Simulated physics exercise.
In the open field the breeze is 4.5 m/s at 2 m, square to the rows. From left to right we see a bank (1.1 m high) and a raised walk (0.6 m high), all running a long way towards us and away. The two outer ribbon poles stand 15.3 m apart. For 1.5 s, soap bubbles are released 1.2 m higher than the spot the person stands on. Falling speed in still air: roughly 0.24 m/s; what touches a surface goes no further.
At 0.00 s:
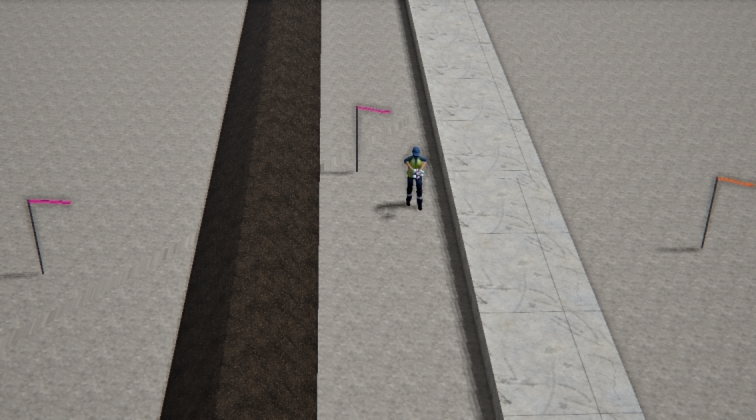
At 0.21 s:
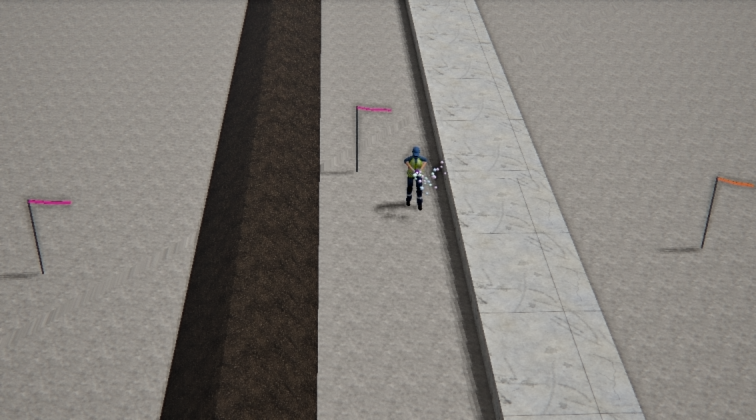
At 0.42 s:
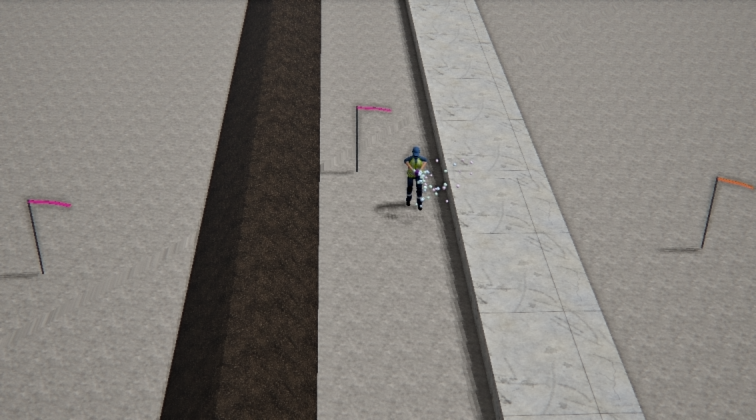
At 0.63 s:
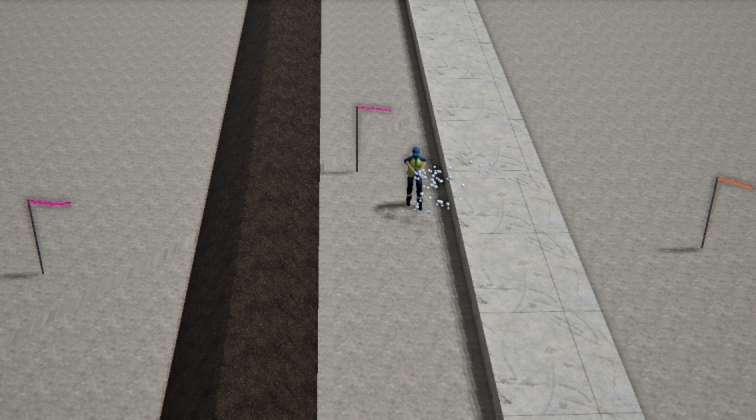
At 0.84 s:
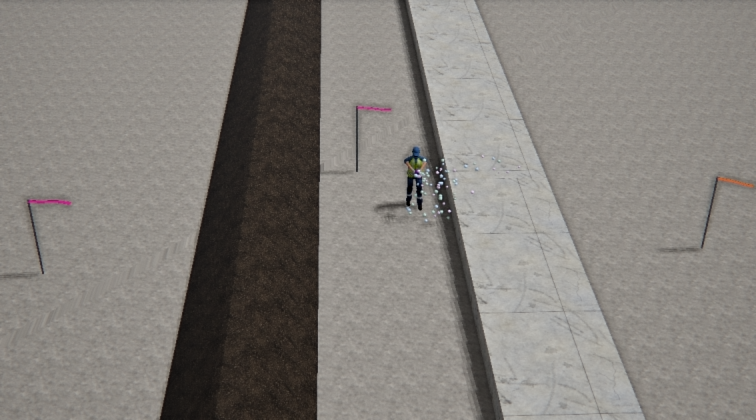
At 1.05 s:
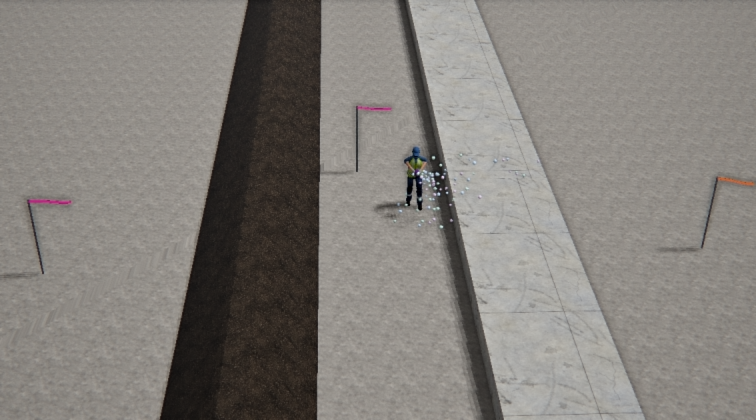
Small white bubbles spread rightward from a standing person beside a long pale raised walk.
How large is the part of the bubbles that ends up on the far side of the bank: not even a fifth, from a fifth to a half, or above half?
It is less than a fifth that ends up on the far side.
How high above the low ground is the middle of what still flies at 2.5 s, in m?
About 0.6 m.
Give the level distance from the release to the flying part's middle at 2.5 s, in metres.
About 0.5 m.
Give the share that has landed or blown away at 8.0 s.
About 90 %.
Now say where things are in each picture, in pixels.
The first picture shows the left ribbon ends at (71, 203), leaning 85 degrees to the right and the bubbles in the air span x = 410 to 420 around y = 175.
The second picture shows the bubbles in the air span x = 415 to 440 around y = 175.
The third picture shows the inner ribbon ends at (391, 111), leaning 85 degrees to the right, the bubbles in the air span x = 415 to 460 around y = 180 and the top of the bank crosses (258, 181).
The fourth picture shows the left ribbon ends at (71, 203), leaning 85 degrees to the right and the bubbles in the air span x = 415 to 475 around y = 180.
The fifth picture shows the bubbles in the air span x = 410 to 490 around y = 180.
The sixth picture shows the inner ribbon ends at (391, 109), leaning 85 degrees to the right, the bubbles in the air span x = 405 to 505 around y = 185 and the top of the raised walk crosses (503, 195).
After 2.5 s, 0 % is beyond the bank; 41 % has touched down or left; the middle of what still flies is 0.6 m above the low ground, near (446, 195).
After 4.0 s, 0 % is beyond the bank; 67 % has touched down or left; the middle of what still flies is 0.5 m above the low ground, near (497, 196).
After 8.0 s, 0 % is beyond the bank; 89 % has touched down or left.
After 20.0 s, 0 % is beyond the bank; 100 % has touched down or left.
After 45.0 s, 0 % is beyond the bank; 100 % has touched down or left.
